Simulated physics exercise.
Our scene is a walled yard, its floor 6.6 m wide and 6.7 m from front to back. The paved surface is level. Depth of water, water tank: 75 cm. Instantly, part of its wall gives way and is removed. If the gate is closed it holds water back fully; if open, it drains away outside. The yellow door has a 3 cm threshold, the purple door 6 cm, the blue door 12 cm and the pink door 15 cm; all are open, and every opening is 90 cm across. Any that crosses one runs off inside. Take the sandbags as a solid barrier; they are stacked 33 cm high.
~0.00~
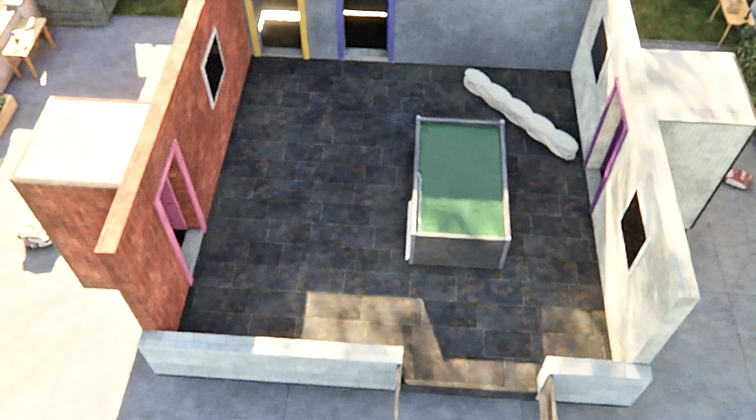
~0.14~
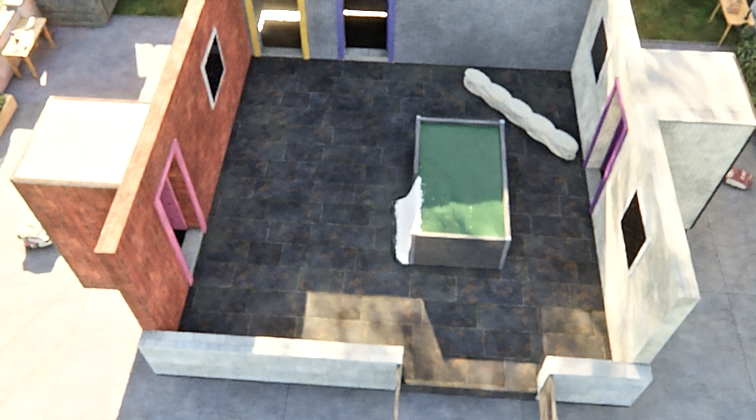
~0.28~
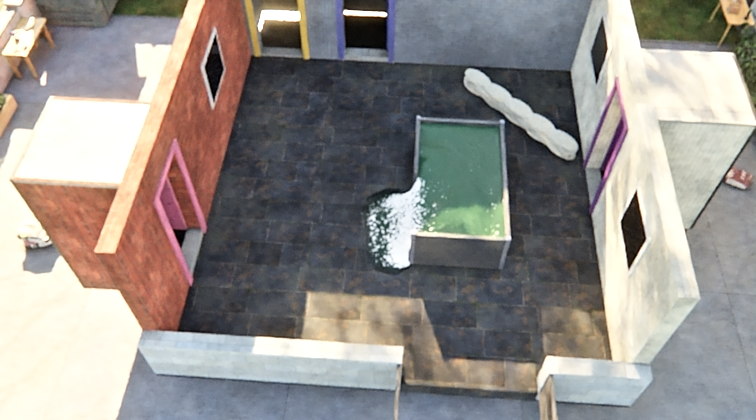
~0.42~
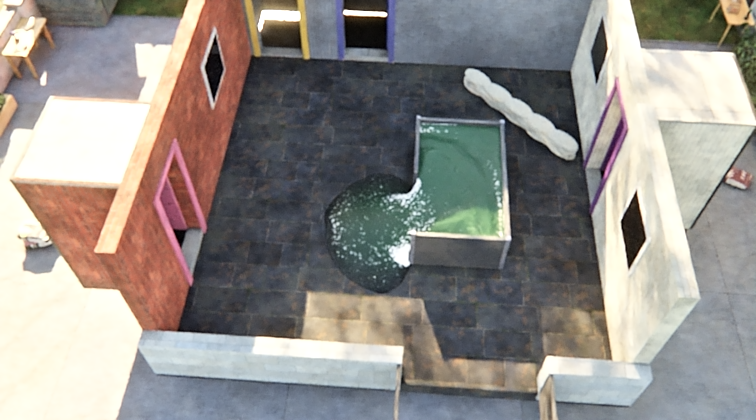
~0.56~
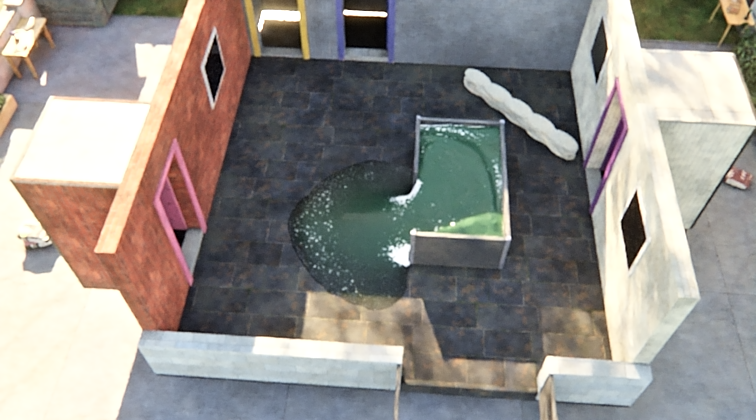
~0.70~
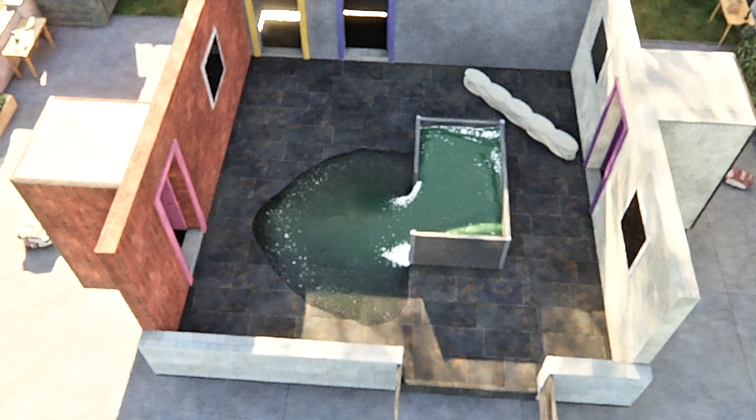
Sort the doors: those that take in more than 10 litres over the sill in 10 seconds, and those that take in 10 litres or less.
Sorted: The yellow door takes in more; the purple door takes in 10 litres or less; the blue door takes in 10 litres or less; the pink door takes in more.
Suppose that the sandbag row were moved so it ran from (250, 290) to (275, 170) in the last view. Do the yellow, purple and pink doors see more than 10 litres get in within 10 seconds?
Then, at the yellow door it's exceeded, at the purple door it's not exceeded, at the pink door it's not exceeded.
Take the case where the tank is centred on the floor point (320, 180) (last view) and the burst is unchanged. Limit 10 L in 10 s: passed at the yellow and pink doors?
For the yellow door, the amount is too high; for the pink door, the amount is too high.
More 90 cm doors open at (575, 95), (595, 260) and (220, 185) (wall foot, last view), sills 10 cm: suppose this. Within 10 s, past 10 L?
Check each in turn: The first fails, the second fails, the third succeeds.
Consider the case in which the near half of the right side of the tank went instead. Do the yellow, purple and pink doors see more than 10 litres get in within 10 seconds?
Then yellow exceeds it, purple exceeds it, pink does not exceed it.
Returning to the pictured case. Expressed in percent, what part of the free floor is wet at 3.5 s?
Roughly 45 % of the floor is wet.
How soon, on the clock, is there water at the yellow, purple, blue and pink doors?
Arrival: Yellow 2.8 s, purple 8.5 s, blue 3.8 s, pink 1.0 s.
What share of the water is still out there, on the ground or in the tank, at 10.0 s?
That would be close to 80 per cent.
After 1.4 s water covers 35 % of the floor and is deepest (40 cm) near (407, 246); yellow door not reached, purple door not reached, blue door not reached, pink door 26 cm at the sill, 13 L in.
After 2.2 s water covers 35 % of the floor and is deepest (44 cm) near (178, 331); yellow door not reached, purple door not reached, blue door not reached, pink door 29 cm at the sill, 68 L in.
After 3.5 s water covers 45 % of the floor and is deepest (24 cm) near (204, 234); yellow door 12 cm at the sill, 27 L in, purple door not reached, blue door not reached, pink door 23 cm at the sill, 121 L in.
After 6.0 s water covers 65 % of the floor and is deepest (14 cm) near (250, 62); yellow door 13 cm at the sill, 164 L in, purple door not reached, blue door 5 cm at the sill, 0 L in, pink door 9 cm at the sill, 140 L in.
After 10.0 s water covers 90 % of the floor and is deepest (10 cm) near (250, 62); yellow door 9 cm at the sill, 314 L in, purple door 6 cm at the sill, 0 L in, blue door 6 cm at the sill, 0 L in, pink door 6 cm at the sill, 140 L in.
